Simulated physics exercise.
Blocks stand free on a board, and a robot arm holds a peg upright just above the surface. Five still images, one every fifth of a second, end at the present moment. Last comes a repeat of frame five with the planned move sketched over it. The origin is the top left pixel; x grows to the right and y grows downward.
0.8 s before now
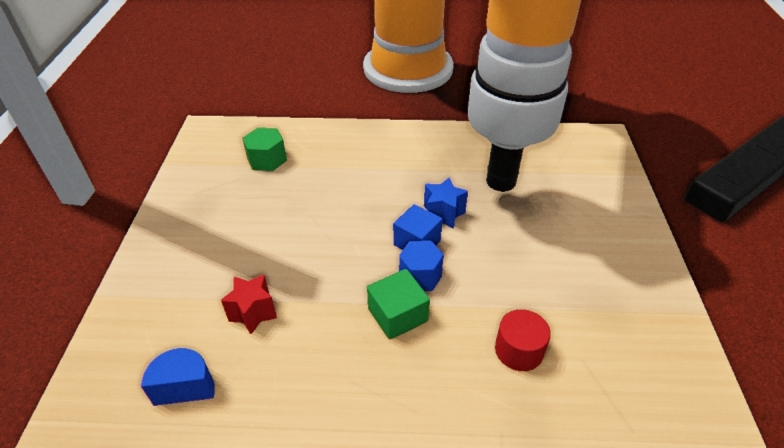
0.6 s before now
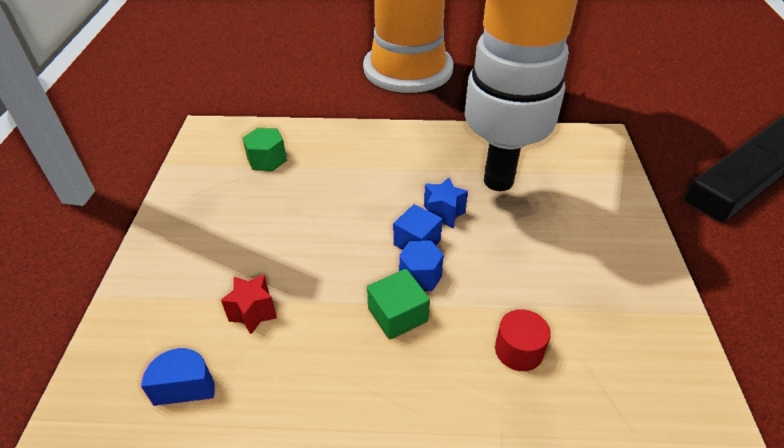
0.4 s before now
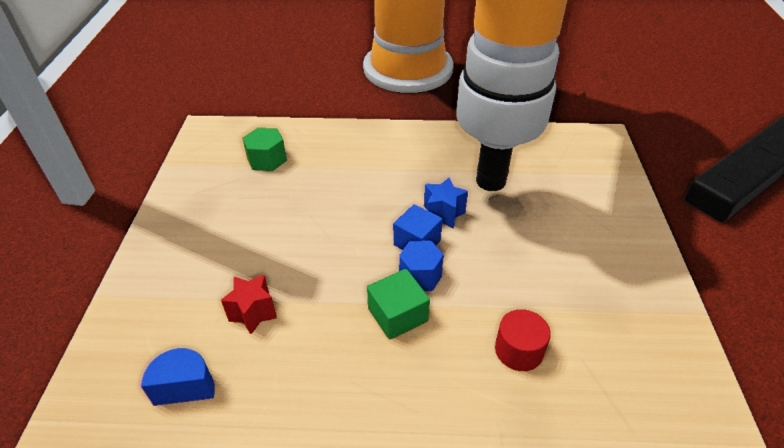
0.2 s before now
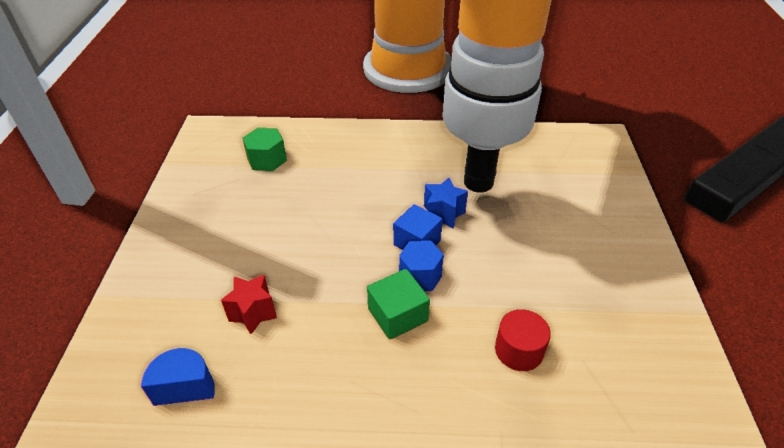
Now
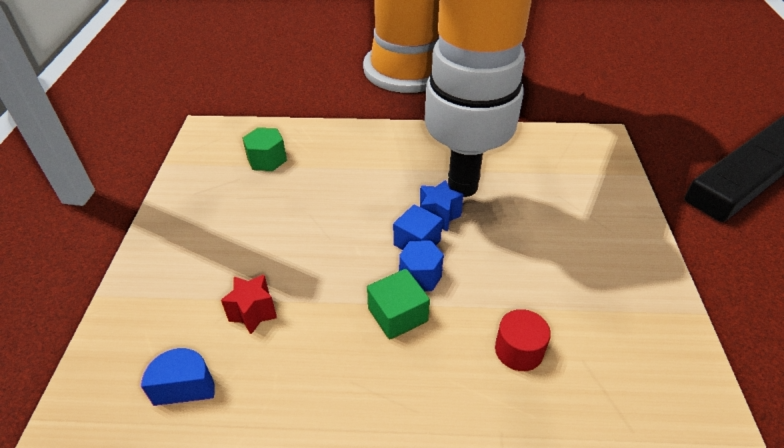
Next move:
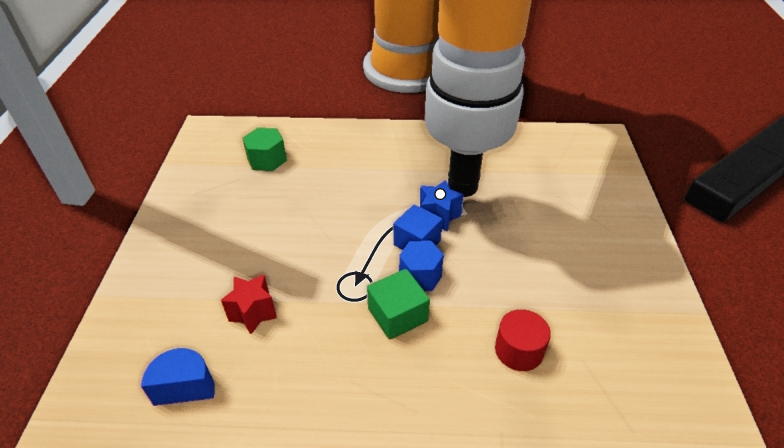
The robot arm moved its black peg a short way left across the wooden board and nudged the blue star slightly against the blue blocks beside it, while the other blocks stayed still.
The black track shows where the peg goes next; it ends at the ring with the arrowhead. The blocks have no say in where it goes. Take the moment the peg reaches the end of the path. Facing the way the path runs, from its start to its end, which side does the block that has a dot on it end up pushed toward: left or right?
Taking start-to-end as forward, the block's sideways shift goes to the right.
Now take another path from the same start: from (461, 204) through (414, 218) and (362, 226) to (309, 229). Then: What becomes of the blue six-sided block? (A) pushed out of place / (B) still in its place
Choice A: Pushed out of place.
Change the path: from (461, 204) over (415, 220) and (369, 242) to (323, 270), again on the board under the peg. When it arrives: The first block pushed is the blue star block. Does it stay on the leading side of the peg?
The peg still has it in front.
The drawn path runs from (461, 204) over (413, 218) and (377, 245) to (355, 286); the dot is on the blue star block.
What follows on the original path. One third of the way, peg at (414, 202); green square at (395, 299); blue square at (388, 241), turned 55° anticlockwise; blue six-sided block at (419, 264), turned 20° anticlockwise; blue star block at (389, 208).
Two thirds of the way, peg at (377, 230); green square at (395, 305); blue square at (384, 252), turned 75° anticlockwise; blue six-sided block at (422, 268), turned 35° anticlockwise; blue star block at (344, 228), turned 25° clockwise.
At the end, peg at (354, 271); green square at (406, 328), turned 35° clockwise; blue square at (386, 289), turned 130° anticlockwise; blue six-sided block at (430, 278), turned 70° anticlockwise; blue star block at (333, 237), turned 70° clockwise.
